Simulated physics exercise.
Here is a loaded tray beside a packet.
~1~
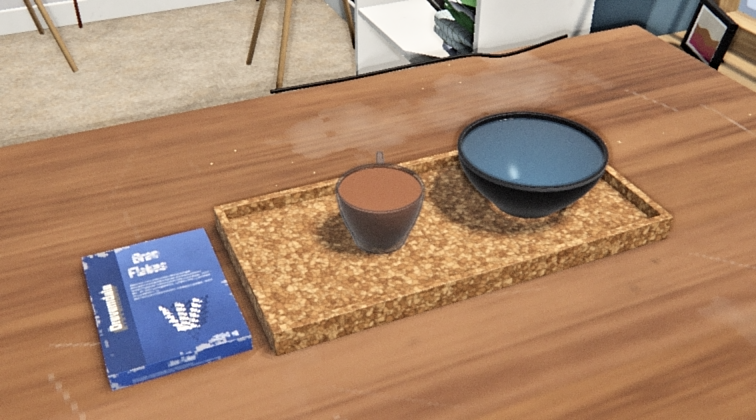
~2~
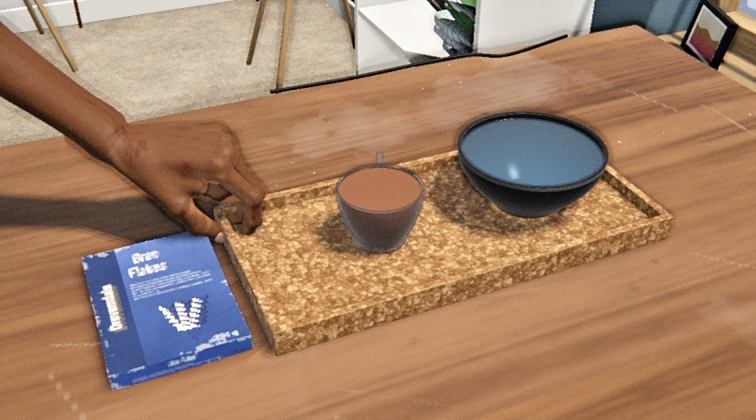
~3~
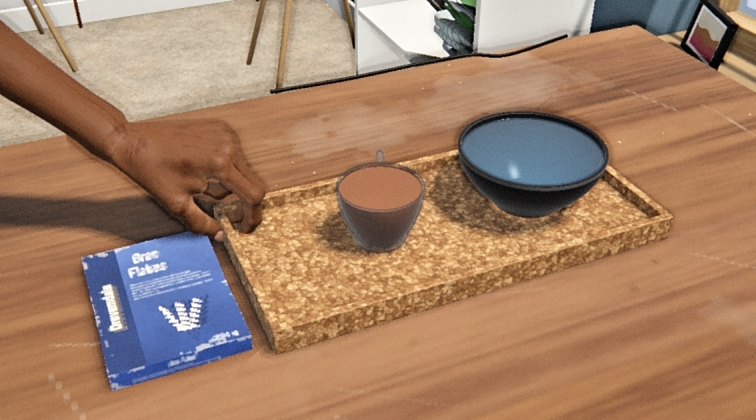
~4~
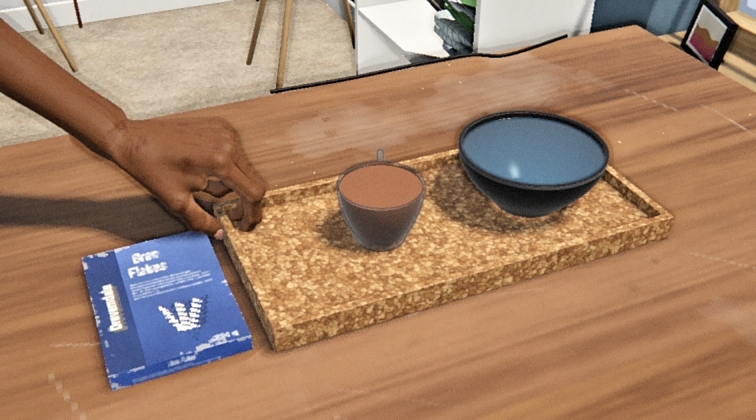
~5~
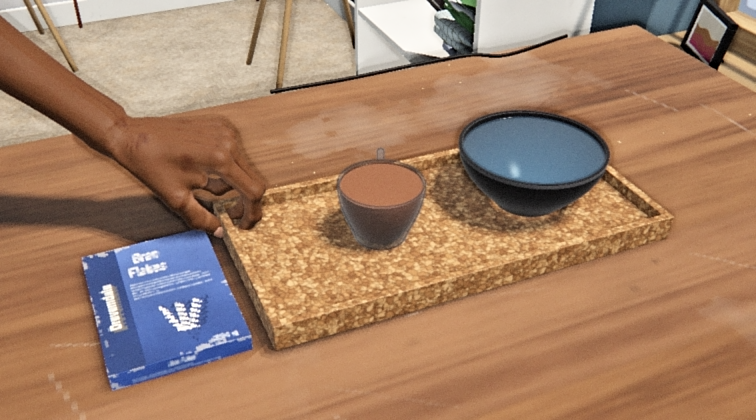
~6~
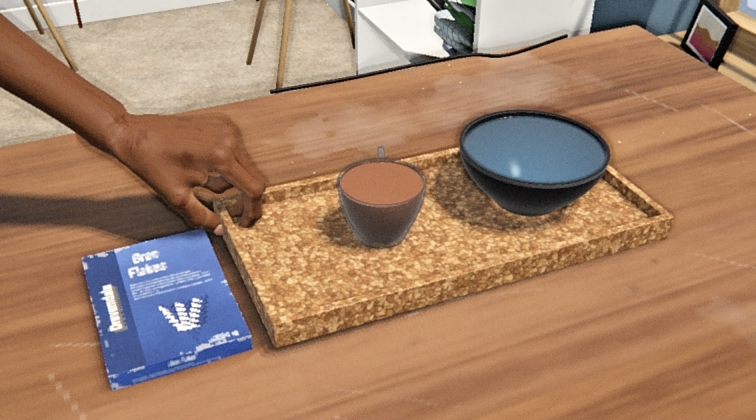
The video shows a cork-patterned tray holding a cup of brown liquid and a dark bowl, beside a blue packet on a wooden table; a hand grips the tray's left end and raises it very slightly.
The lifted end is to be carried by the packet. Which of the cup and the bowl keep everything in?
In the end cup: It's going to stay contained. Bowl: It's going to stay contained.
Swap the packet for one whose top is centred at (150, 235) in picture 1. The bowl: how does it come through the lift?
I'd expect that it sloshes out.
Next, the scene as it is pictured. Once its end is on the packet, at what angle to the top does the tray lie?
I'd guess somewhere around 3 degrees.
Soon after, the tray slopes by about 2°; cup, nothing has left it; bowl, nothing has left it.
Later, the tray slopes by about 4°; cup, nothing has left it; bowl, nothing has left it.
In the end, the tray slopes by about 3°, resting on the packet; cup, nothing has left it; bowl, nothing has left it.
